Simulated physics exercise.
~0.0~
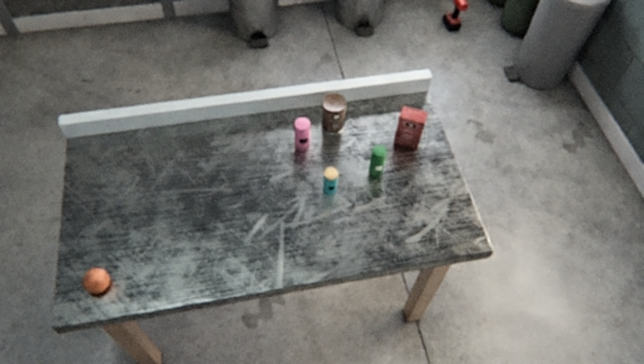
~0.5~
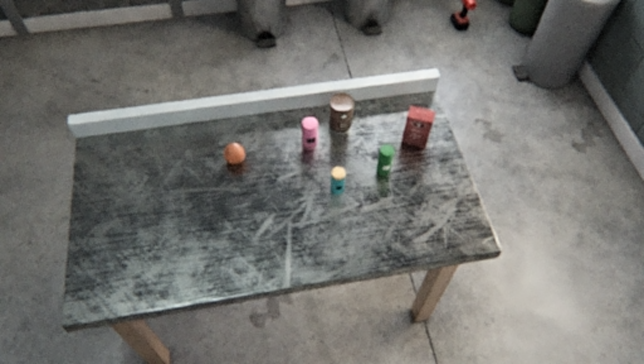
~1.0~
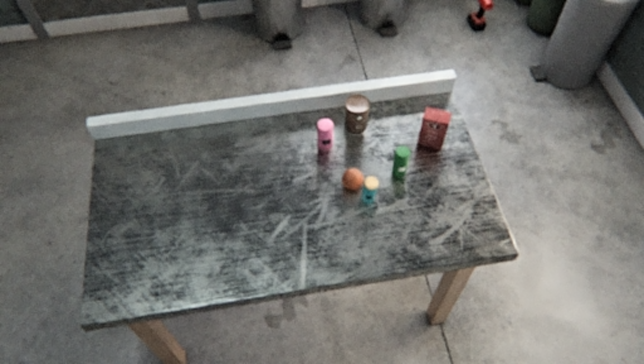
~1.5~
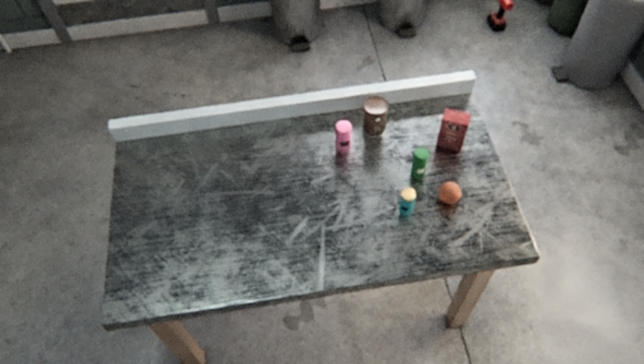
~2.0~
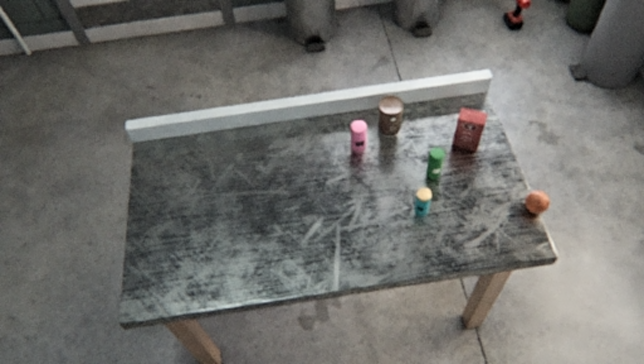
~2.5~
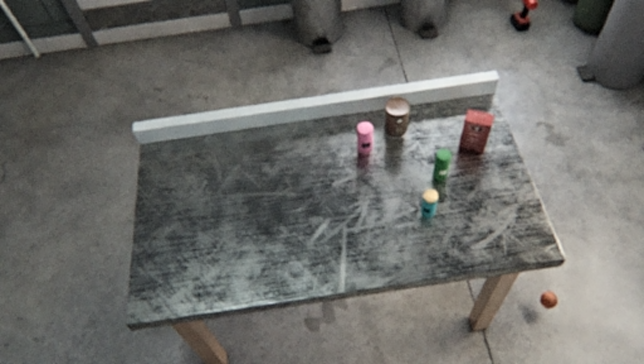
An orange ball rolls across a dark, scuffed tabletop in a concrete-floored room, seen from above as the view drifts slightly left. A pale rail lines the far edge, and toward the right stand a pink shaker, a brown tin, a green shaker, a red packet and a small turquoise shaker with an orange top. From the near left corner, the ball travels right toward the rail, then angles back to the turquoise shaker, which shifts slightly but stays upright. The ball continues to the right edge and drops off, ending beside the table's leg, below the top, while everything else remains standing.
